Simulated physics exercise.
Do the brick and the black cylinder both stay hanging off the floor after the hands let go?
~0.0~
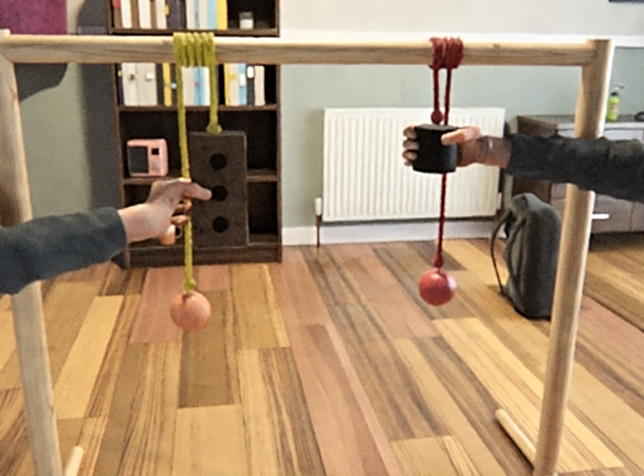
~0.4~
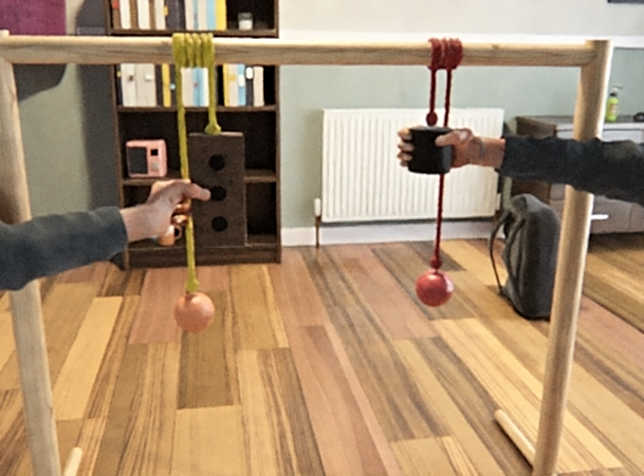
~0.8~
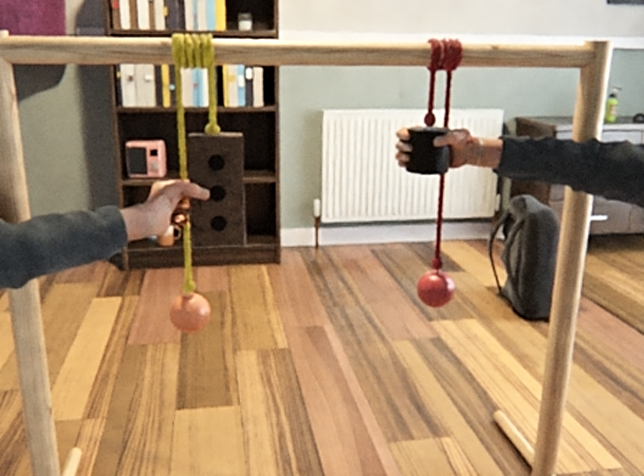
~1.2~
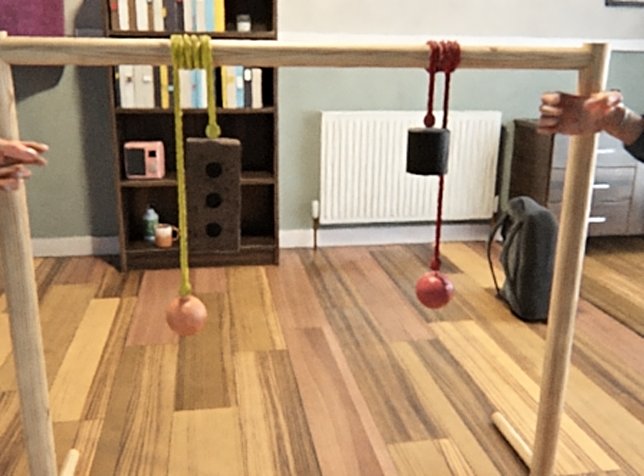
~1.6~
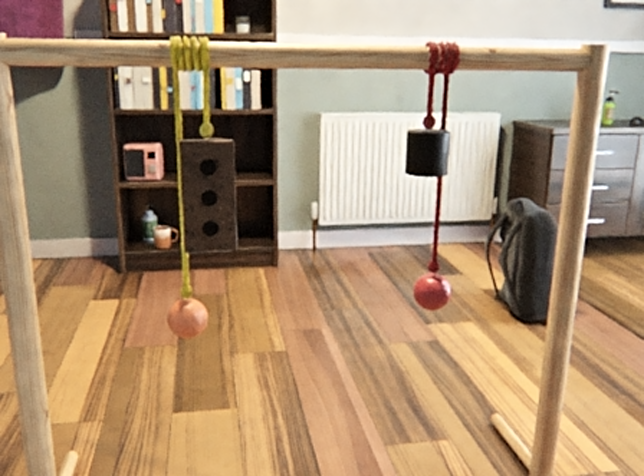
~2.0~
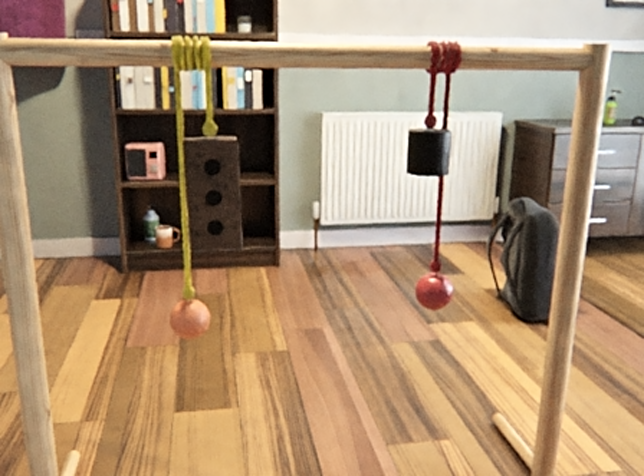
Yes, the brick keeps its height and the black cylinder also stays hanging, with both well clear of the floor.
